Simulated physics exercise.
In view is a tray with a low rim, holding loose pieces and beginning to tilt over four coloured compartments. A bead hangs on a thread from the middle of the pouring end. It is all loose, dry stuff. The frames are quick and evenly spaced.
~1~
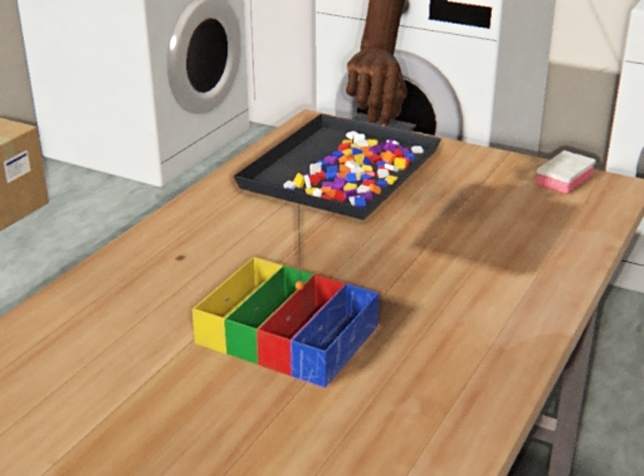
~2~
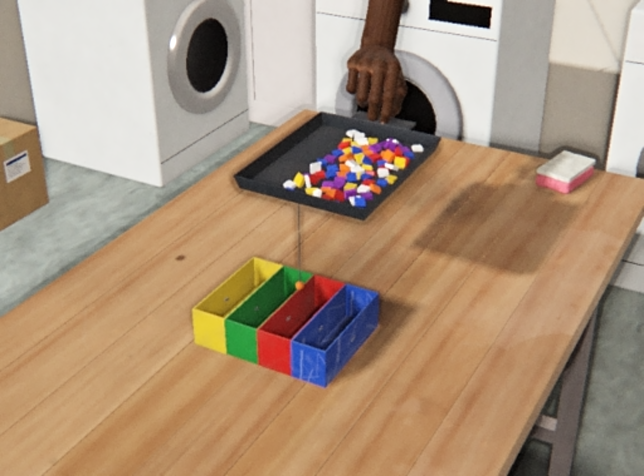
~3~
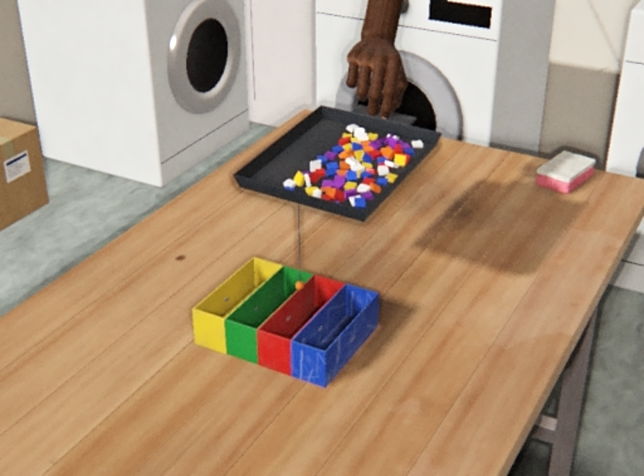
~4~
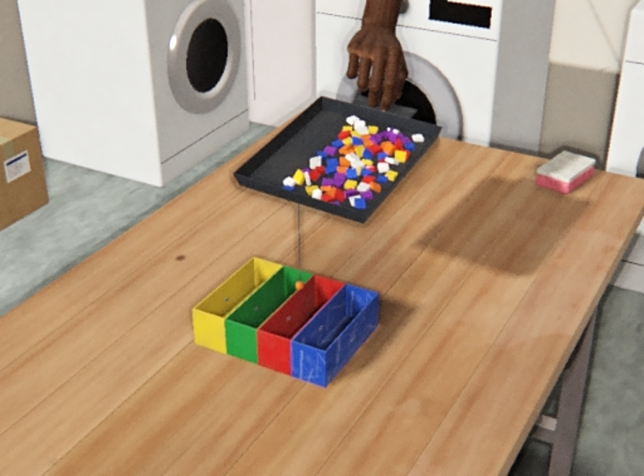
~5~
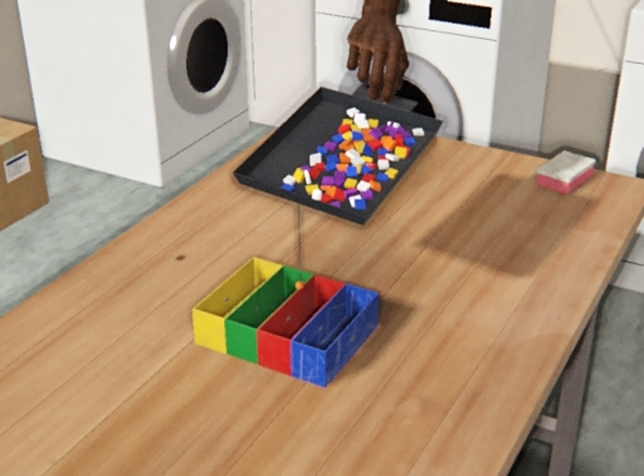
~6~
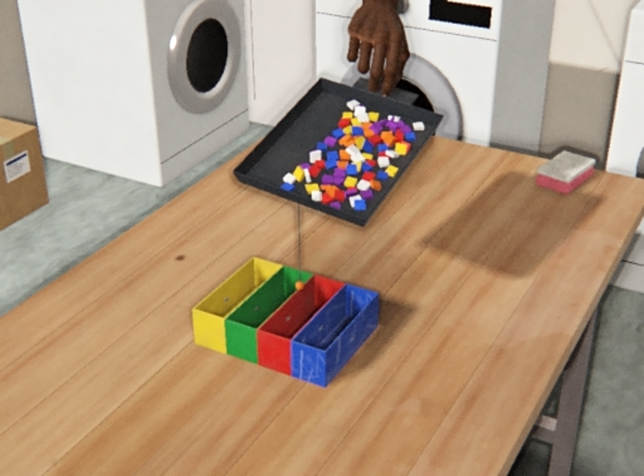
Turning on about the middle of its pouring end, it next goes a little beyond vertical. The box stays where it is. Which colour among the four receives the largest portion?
Blue.
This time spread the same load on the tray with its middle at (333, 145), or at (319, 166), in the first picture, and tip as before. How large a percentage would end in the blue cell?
It comes to about 60 per cent the first time and about 60 per cent the second.
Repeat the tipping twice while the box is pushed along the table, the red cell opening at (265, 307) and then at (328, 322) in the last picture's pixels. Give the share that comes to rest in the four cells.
In turn about 10 and about 100 percent.
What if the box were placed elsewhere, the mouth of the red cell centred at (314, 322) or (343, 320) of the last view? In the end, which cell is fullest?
So it's blue for the first shift and the cell in red for the second.
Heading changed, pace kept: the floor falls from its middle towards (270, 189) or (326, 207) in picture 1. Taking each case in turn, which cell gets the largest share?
Yellow, then blue.
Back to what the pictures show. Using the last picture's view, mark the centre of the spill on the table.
Estimate: Around (367, 369).
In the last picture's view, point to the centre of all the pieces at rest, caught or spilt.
(345, 355).
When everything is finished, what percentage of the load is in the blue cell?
My estimate is about 40 in a hundred.
Shortly afterwards, tray tipped steeply; the whole lot on the tray.
Next, tray tipped right over; near half on the tray; only a few in the blue cell; near half falling or outside the box.
Some moments later, tray tipped past a quarter turn; near half in the blue cell; a little in the red cell; near half falling or outside the box.
In the end, tray tipped past a quarter turn; near half in the blue cell; a little in the red cell; none at all in the green cell; none at all in the yellow cell; near half outside the box.
